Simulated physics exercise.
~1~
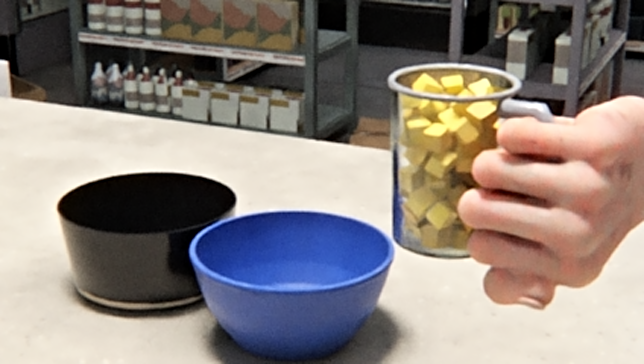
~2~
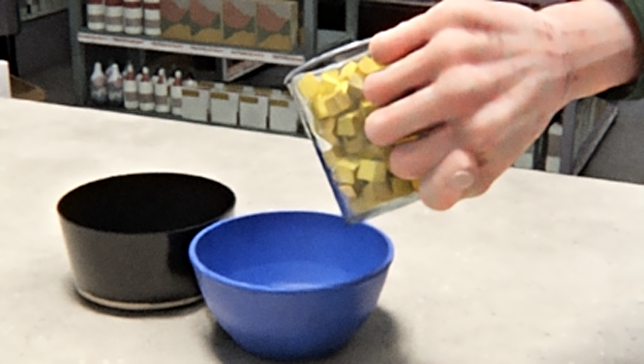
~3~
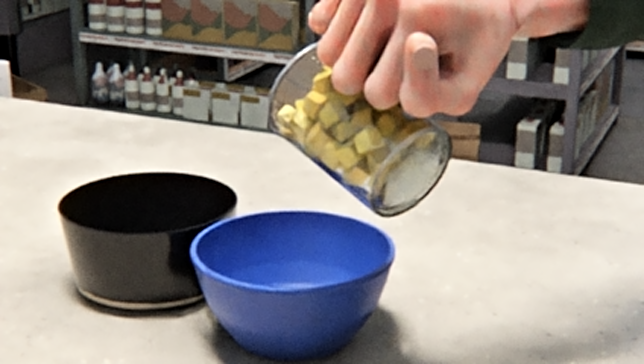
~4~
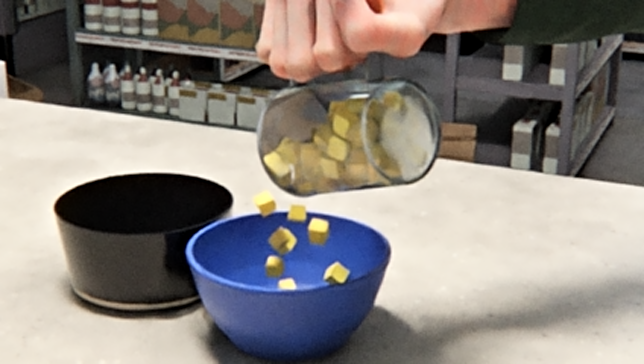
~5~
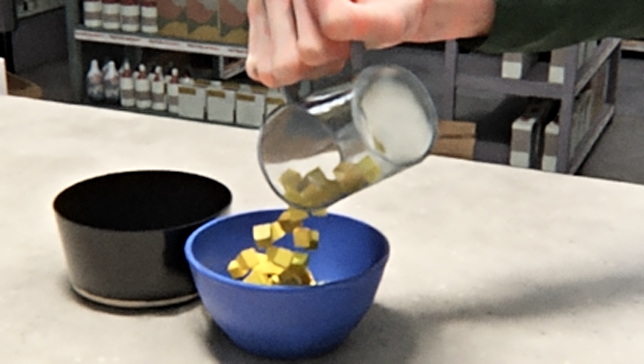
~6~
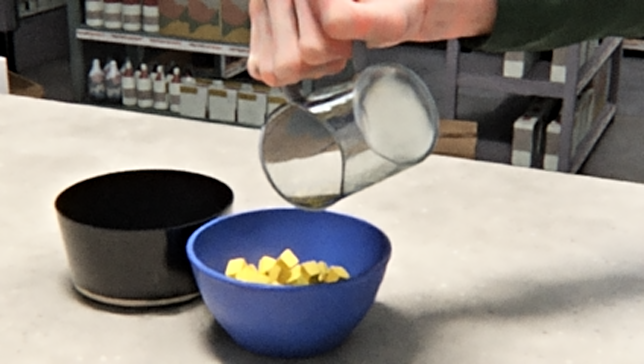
Hand tilting a clear cup of yellow cubes over a blue bowl beside a black dish, emptying them all into the bowl.
